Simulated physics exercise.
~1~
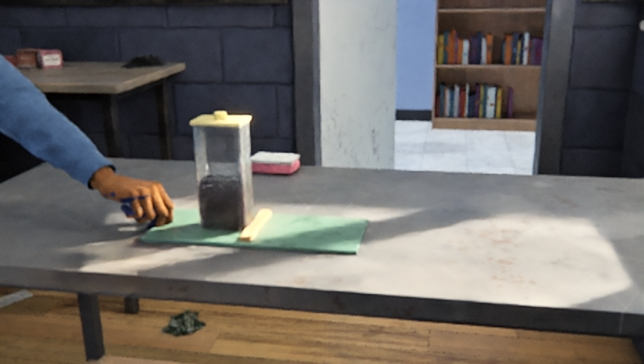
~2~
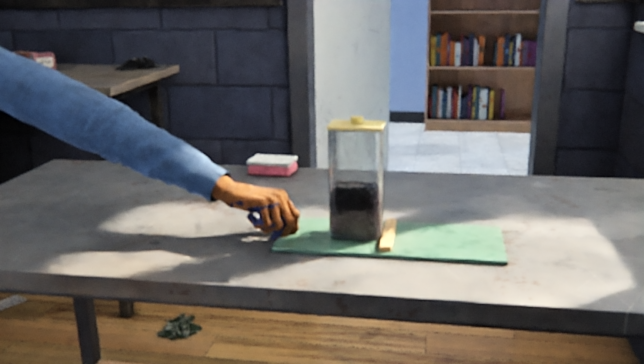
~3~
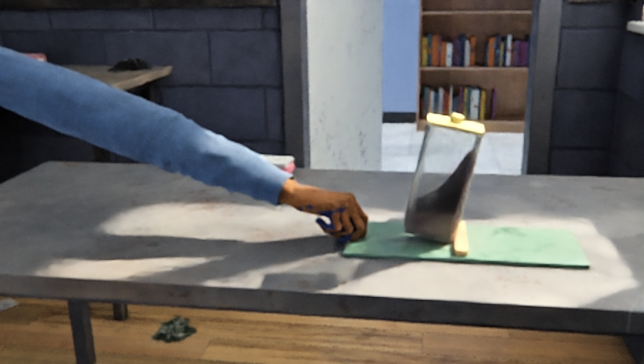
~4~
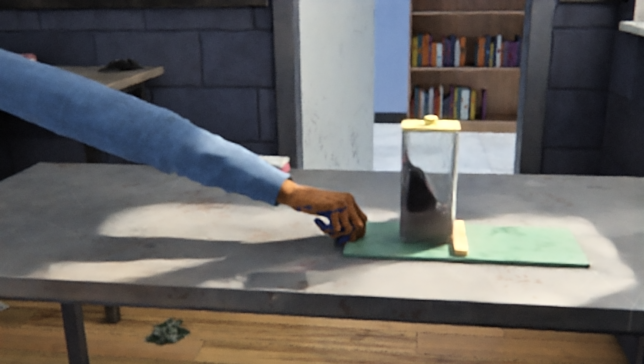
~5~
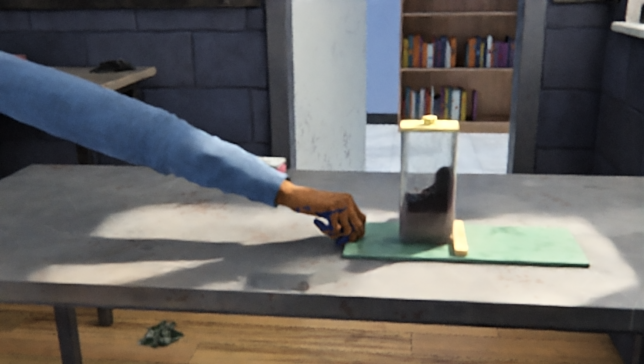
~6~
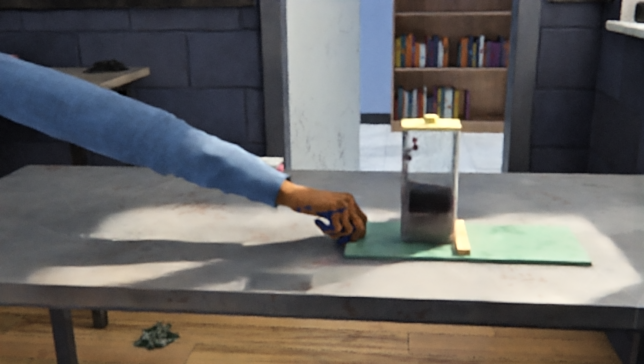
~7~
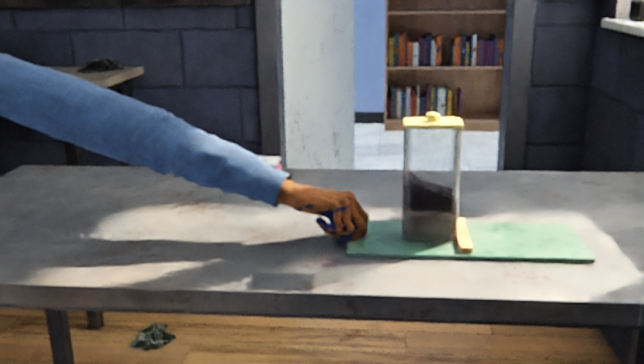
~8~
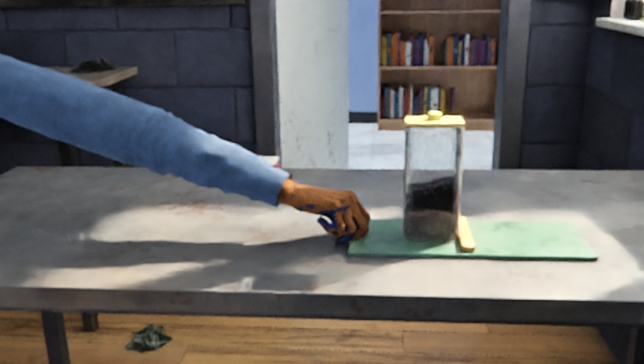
The clip shows a hand pushing a green board to the right along a grey table, carrying a clear square bottle of dark liquid. As the board stops, the bottle tips to the right against a low batten, then rocks back and stays upright while the liquid sloshes and settles.
